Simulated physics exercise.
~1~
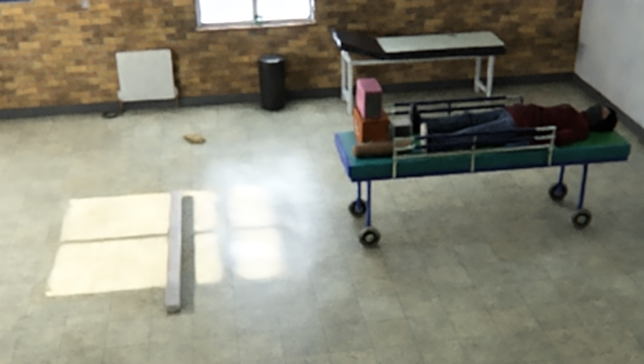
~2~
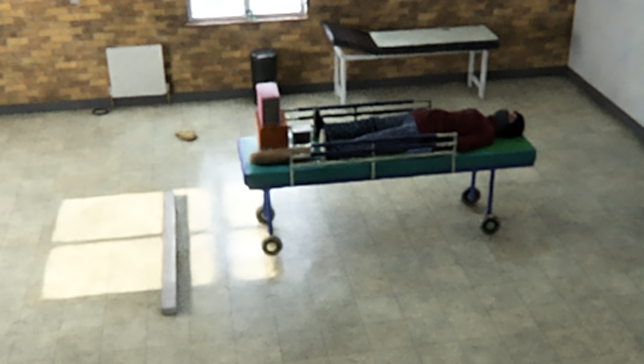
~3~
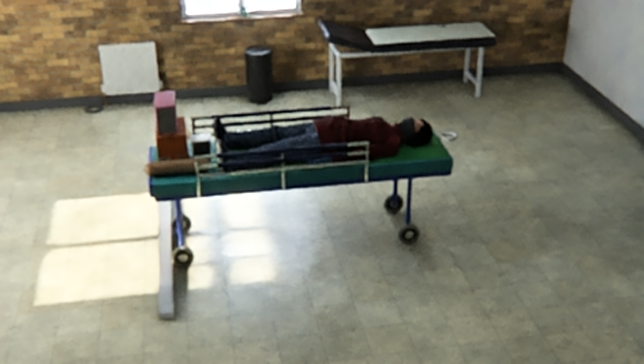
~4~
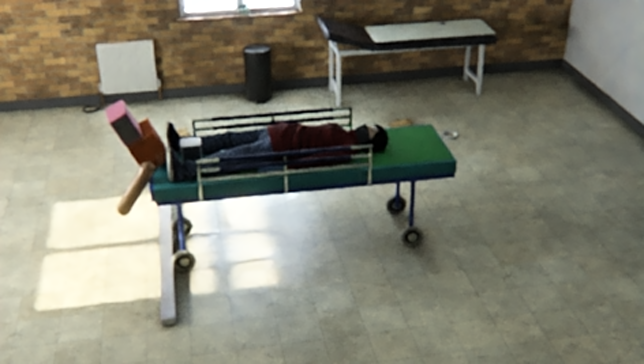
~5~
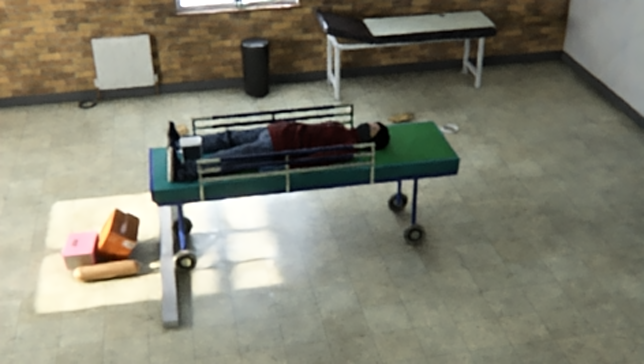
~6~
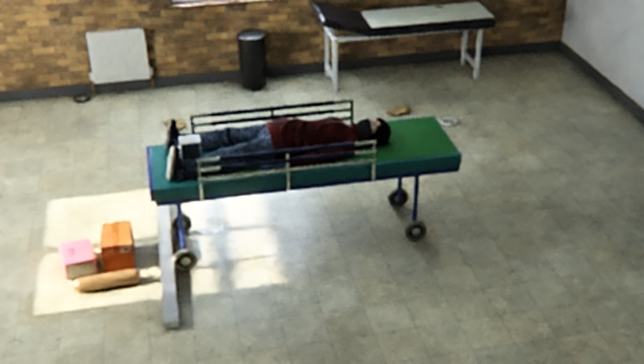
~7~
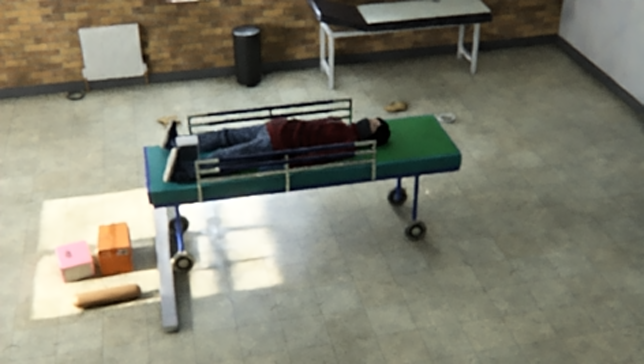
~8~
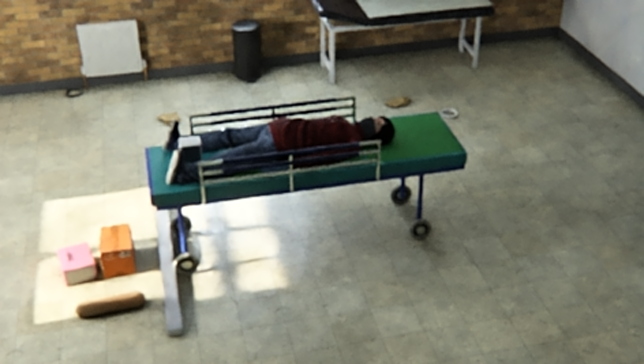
A hospital trolley carrying a person lying on their back rolls left across a tiled floor toward a low grey sill. A pink monitor, an orange holdall and a brown gas bottle ride at its left end. The trolley stops at the sill, staying level, while the person slides a little farther toward the foot end. The monitor, holdall and bottle tip over the left edge and drop to the sunlit floor. The bottle rolls slightly away from the other two. The person and a small white pump remain on the trolley.
